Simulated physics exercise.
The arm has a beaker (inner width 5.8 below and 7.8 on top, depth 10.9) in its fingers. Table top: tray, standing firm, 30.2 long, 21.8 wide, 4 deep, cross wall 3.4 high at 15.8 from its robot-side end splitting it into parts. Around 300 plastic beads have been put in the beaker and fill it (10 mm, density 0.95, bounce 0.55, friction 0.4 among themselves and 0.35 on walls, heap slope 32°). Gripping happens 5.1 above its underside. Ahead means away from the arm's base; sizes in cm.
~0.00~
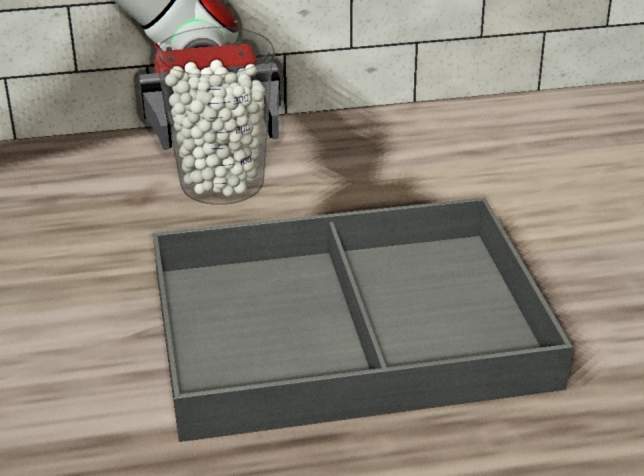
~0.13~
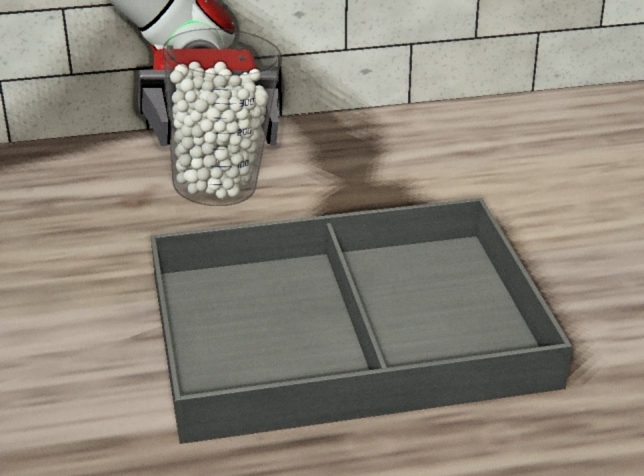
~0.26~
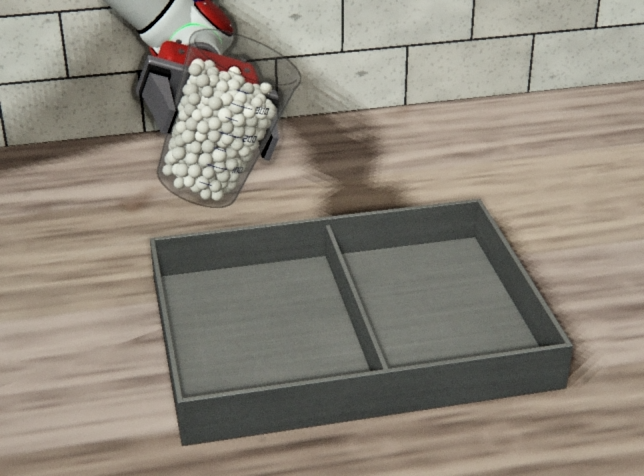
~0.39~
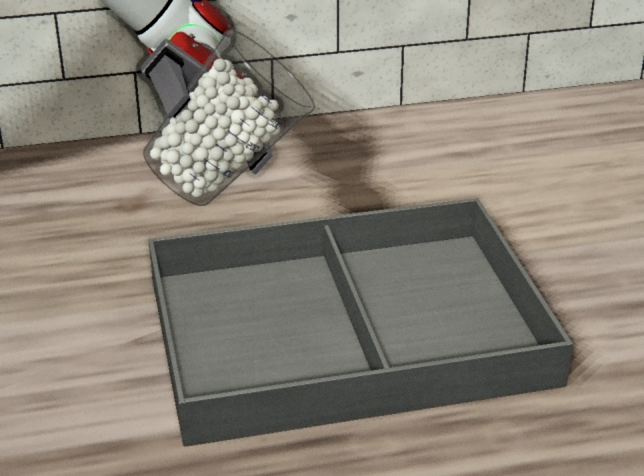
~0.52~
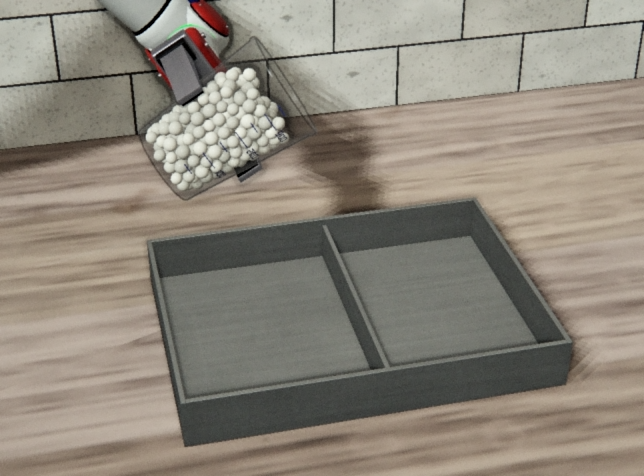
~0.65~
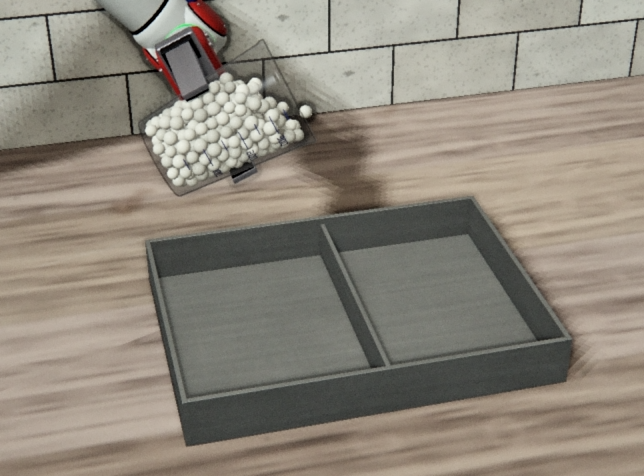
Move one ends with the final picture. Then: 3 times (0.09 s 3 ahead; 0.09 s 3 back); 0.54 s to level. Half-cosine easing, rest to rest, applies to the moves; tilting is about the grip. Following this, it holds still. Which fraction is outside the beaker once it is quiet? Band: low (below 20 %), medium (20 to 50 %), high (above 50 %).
Medium.
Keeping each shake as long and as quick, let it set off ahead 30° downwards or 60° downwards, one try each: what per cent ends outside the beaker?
Some 20 and 10 per cent.
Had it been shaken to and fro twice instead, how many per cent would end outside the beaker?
Estimate: Around 35 %.
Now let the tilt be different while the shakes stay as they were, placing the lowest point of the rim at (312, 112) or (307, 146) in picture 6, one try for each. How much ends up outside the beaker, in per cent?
Near 20 and 65 in a hundred.
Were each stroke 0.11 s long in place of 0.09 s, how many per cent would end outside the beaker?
It would be some 30 %.
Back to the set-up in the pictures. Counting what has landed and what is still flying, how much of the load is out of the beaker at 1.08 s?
Roughly 30 percent is out.
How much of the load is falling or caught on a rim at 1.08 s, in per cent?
My guess is some 11 in a hundred.
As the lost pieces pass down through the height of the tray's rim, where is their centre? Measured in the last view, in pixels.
Centre: Roughly (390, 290).
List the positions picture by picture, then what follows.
The first frame shows beaker middle at (219, 121), level; upper third of the load around (218, 95), from x 170 to 260, top at y 65; 297 in the beaker.
The second frame shows beaker middle at (218, 122), tilted 6° forward; upper third of the load around (219, 97), from x 175 to 260, top at y 70.
The third frame shows beaker middle at (220, 124), tilted 23° forward; upper third of the load around (223, 100), from x 170 to 270, top at y 65.
The fourth frame shows beaker middle at (222, 125), tilted 43° forward; upper third of the load around (225, 103), from x 155 to 275, top at y 65.
The fifth frame shows beaker middle at (222, 126), tilted 60° forward; upper third of the load around (231, 106), from x 150 to 285, top at y 75.
The sixth frame shows beaker middle at (222, 126), tilted 66° forward; upper third of the load around (225, 109), from x 150 to 305, top at y 80; 297 in the beaker.
After 1.08 s, tilted 66° forward, highest piece 22 above the table; 205 in the beaker, 54 in the far-side part, 6 in the robot-side part, 32 in flight or on a rim.
After 1.51 s, tilted 23° forward, highest piece 25 above the table; 182 in the beaker, 87 in the far-side part, 25 in the robot-side part, 2 on the table or floor, 1 in flight or on a rim.
After 1.93 s, level, highest piece 24 above the table; 182 in the beaker, 88 in the far-side part, 25 in the robot-side part, 2 on the table or floor.
After 2.98 s, level, highest piece 24 above the table; 182 in the beaker, 88 in the far-side part, 25 in the robot-side part, 2 on the table or floor.
At rest, 182 in the beaker, 88 in the far-side part, 25 in the robot-side part, 2 on the table or floor. That is 39 % outside the beaker.
